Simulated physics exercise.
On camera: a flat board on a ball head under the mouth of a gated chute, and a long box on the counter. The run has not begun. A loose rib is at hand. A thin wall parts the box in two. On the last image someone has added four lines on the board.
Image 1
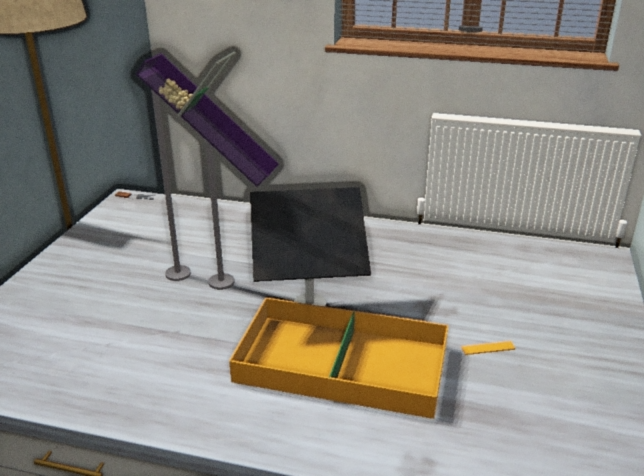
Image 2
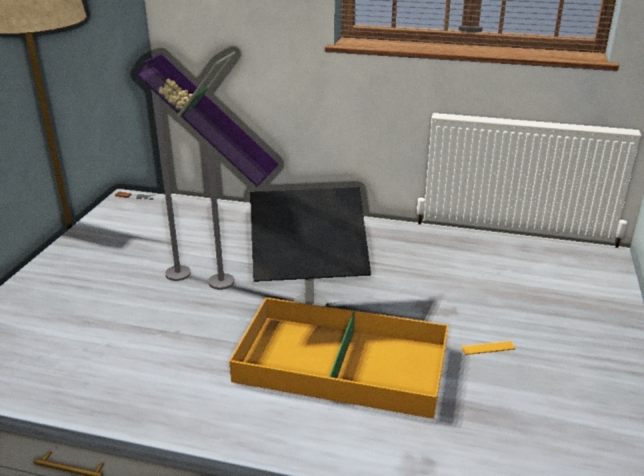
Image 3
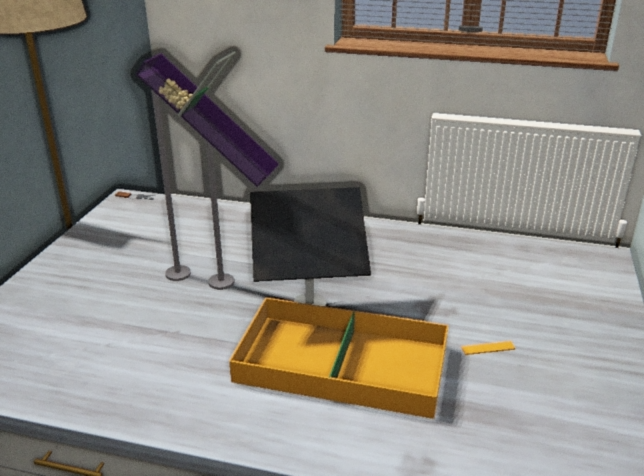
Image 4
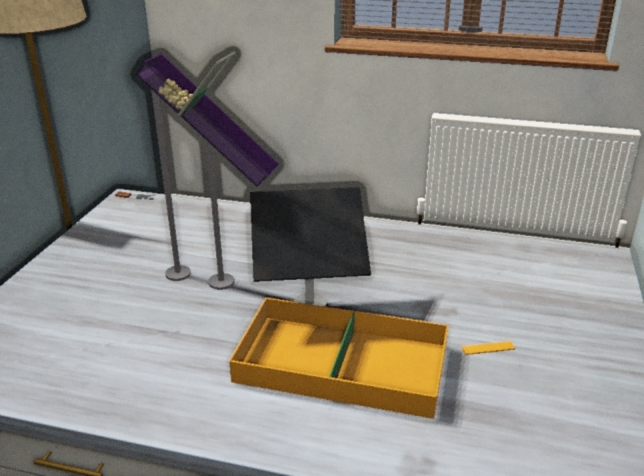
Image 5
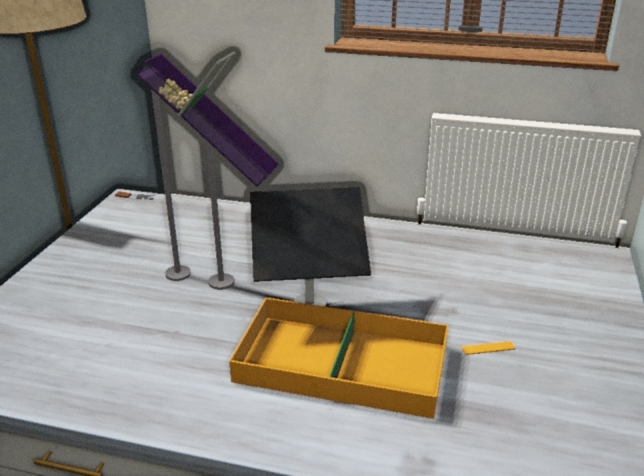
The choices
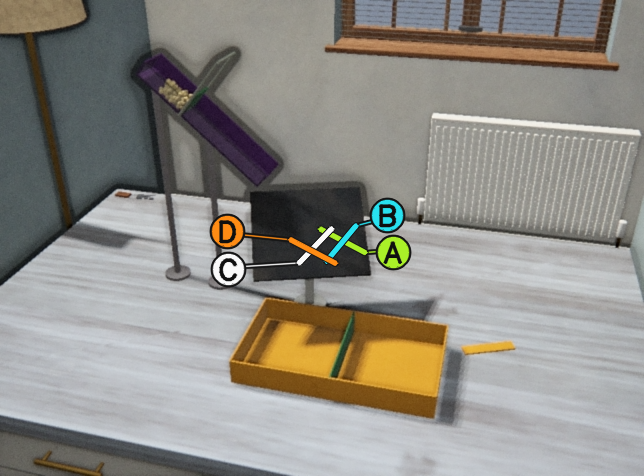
The footage shows soya beans resting behind a closed gate in a sloping purple chute, above a tilted black board and a yellow box parted by a green wall, with a loose yellow strip to the right; nothing visibly moves.
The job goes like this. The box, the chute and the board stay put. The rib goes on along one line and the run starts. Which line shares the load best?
Use line A.
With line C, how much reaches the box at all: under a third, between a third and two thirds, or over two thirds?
Line C gives over two thirds.
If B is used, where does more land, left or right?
More lands on the left.
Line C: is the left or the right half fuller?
Left.
On the marked copy, line A from (320, 229) to (365, 252); line B from (355, 225) to (326, 261); line C from (331, 228) to (299, 262); line D from (290, 239) to (335, 263).
With A, of what is caught, close to a third in the left half, close to two thirds in the right.
With B, of what is caught, all but a few in the left half, only a few in the right.
With C, of what is caught, all but a few in the left half, only a few in the right.
With D, of what is caught, none at all in the left half, the whole lot in the right.
